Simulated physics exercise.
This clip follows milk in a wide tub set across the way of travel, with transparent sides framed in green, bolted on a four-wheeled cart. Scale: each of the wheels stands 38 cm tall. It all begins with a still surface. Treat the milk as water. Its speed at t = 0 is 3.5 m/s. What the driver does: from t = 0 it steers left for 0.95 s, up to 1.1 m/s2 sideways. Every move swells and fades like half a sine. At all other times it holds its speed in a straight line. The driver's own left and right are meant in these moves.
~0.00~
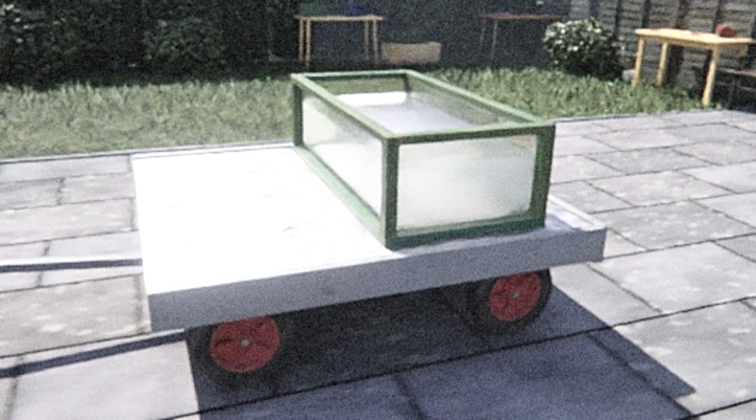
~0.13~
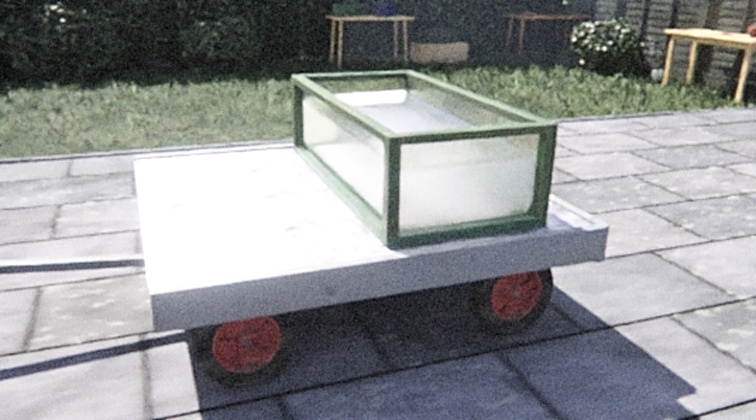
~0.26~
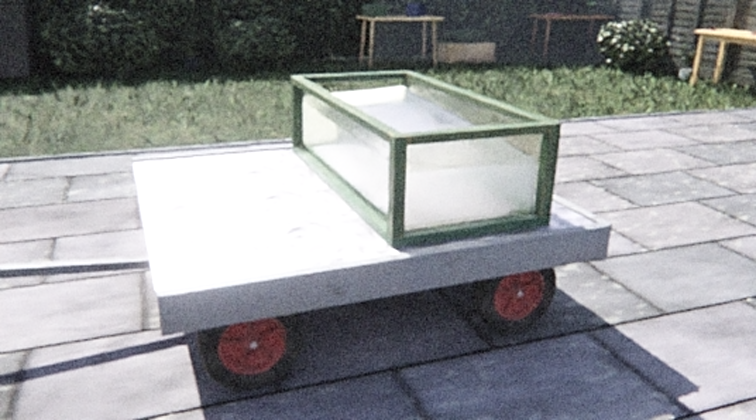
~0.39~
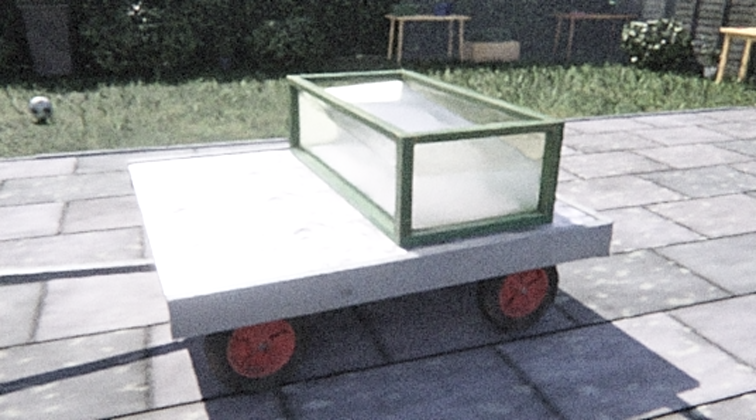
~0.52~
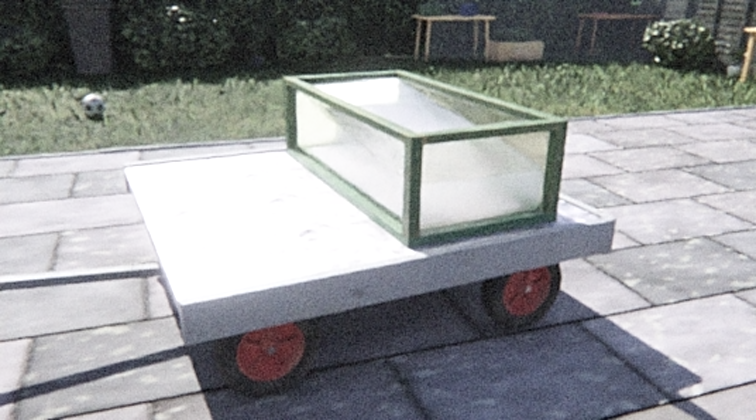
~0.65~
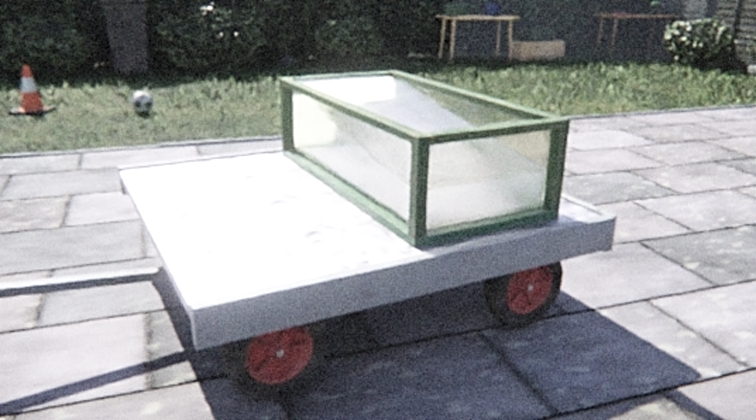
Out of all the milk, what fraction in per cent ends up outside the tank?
Some 2 per cent goes overboard.
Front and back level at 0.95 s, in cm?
About 26 cm in front and 26 cm behind.
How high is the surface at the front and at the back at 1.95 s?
Front 24 cm, back 24 cm.
By 0.95 s it stands 27 cm high behind and 26 cm in front; all of it is still inside.
By 1.45 s it stands 29 cm high behind and 31 cm in front; all of it is still inside.
By 1.95 s it stands 24 cm high behind and 24 cm in front; all of it is still inside.
By 3.93 s 2 per cent has gone over the near side and the far side, 4 of 211 litres.
